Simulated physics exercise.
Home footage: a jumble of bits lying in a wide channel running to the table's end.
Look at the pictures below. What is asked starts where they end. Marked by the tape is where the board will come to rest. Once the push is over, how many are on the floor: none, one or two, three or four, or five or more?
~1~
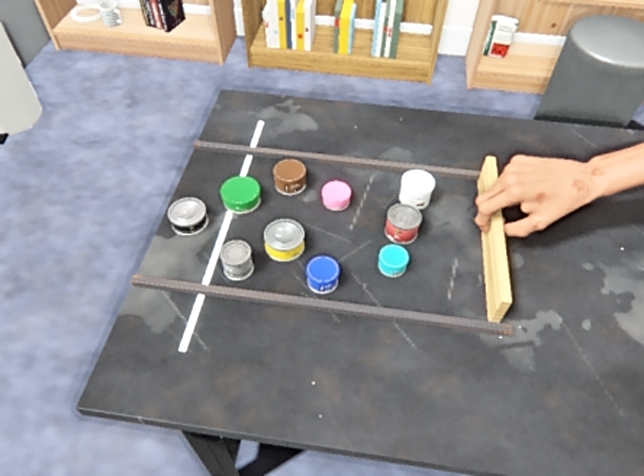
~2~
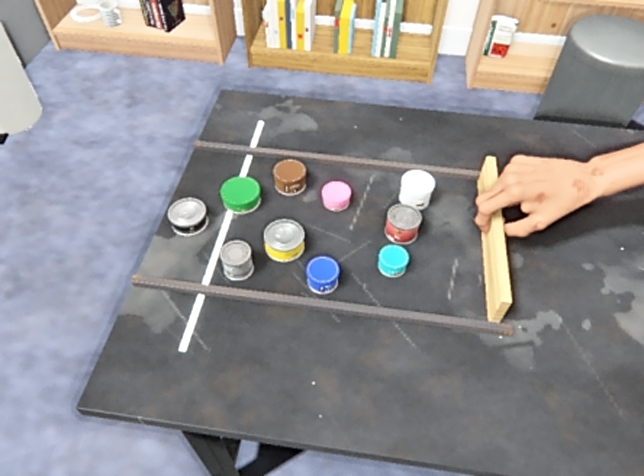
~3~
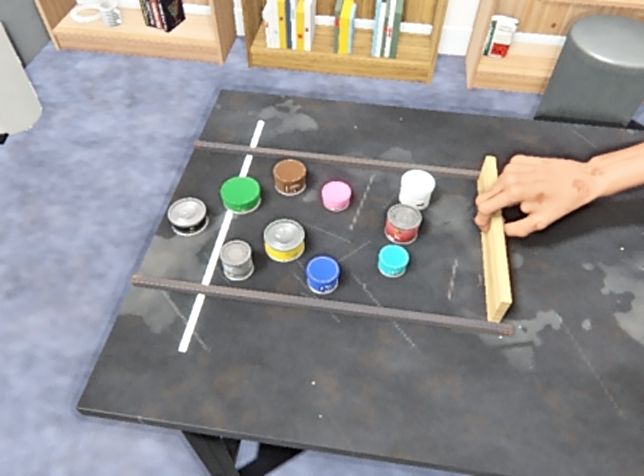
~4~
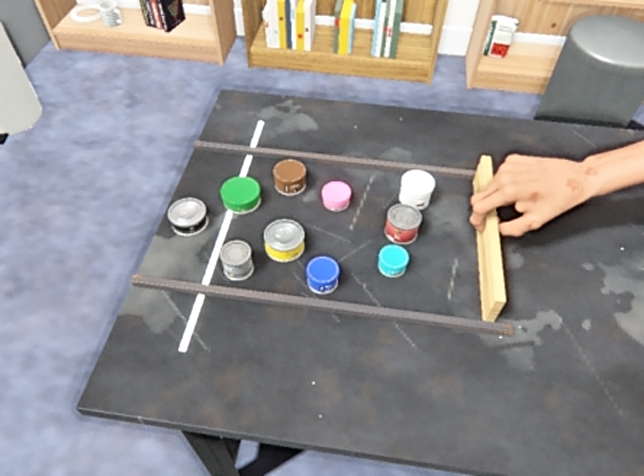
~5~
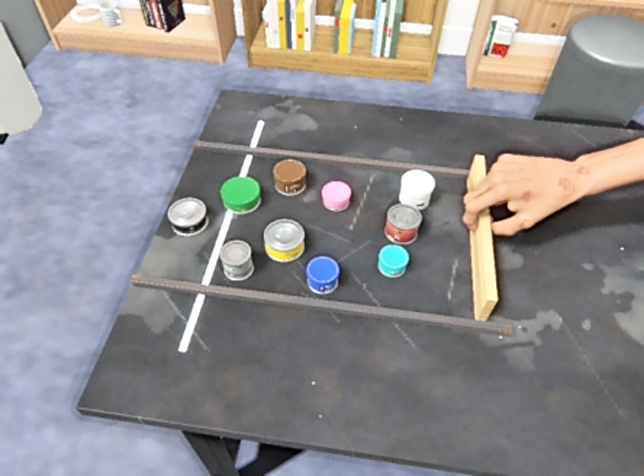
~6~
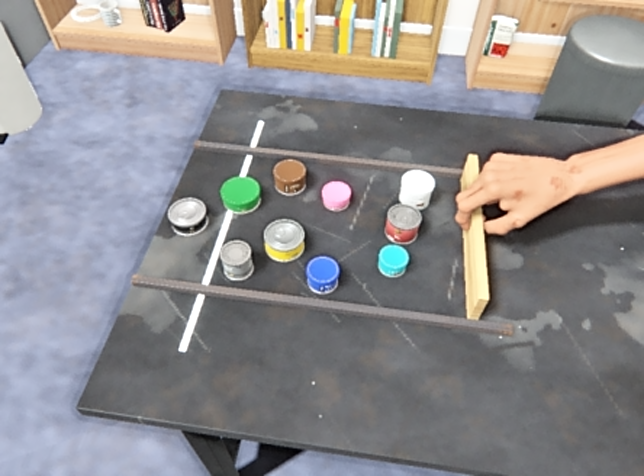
On the floor: One or two.
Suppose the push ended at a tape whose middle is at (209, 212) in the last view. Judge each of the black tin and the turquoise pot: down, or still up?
Black tin down; turquoise pot still up.
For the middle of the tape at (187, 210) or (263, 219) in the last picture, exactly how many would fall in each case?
So that's 5 for the first and 0 for the second.
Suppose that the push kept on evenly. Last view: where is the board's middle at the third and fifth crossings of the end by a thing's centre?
Near (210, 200) and (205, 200).
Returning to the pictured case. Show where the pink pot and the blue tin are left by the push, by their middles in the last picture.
The pink pot at (223, 188), the blue tin at (195, 261).
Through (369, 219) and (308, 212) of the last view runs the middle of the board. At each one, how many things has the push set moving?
Answer - first 4, then 7.
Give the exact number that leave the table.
That makes a total of 1.
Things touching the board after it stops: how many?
Well, it touches 5.
Soon after, none off yet; black tin at rest near (189, 217); green tin at rest near (241, 195); grey tin at rest near (237, 261).
In the end, the number that fall off is one or two; gone, black tin.
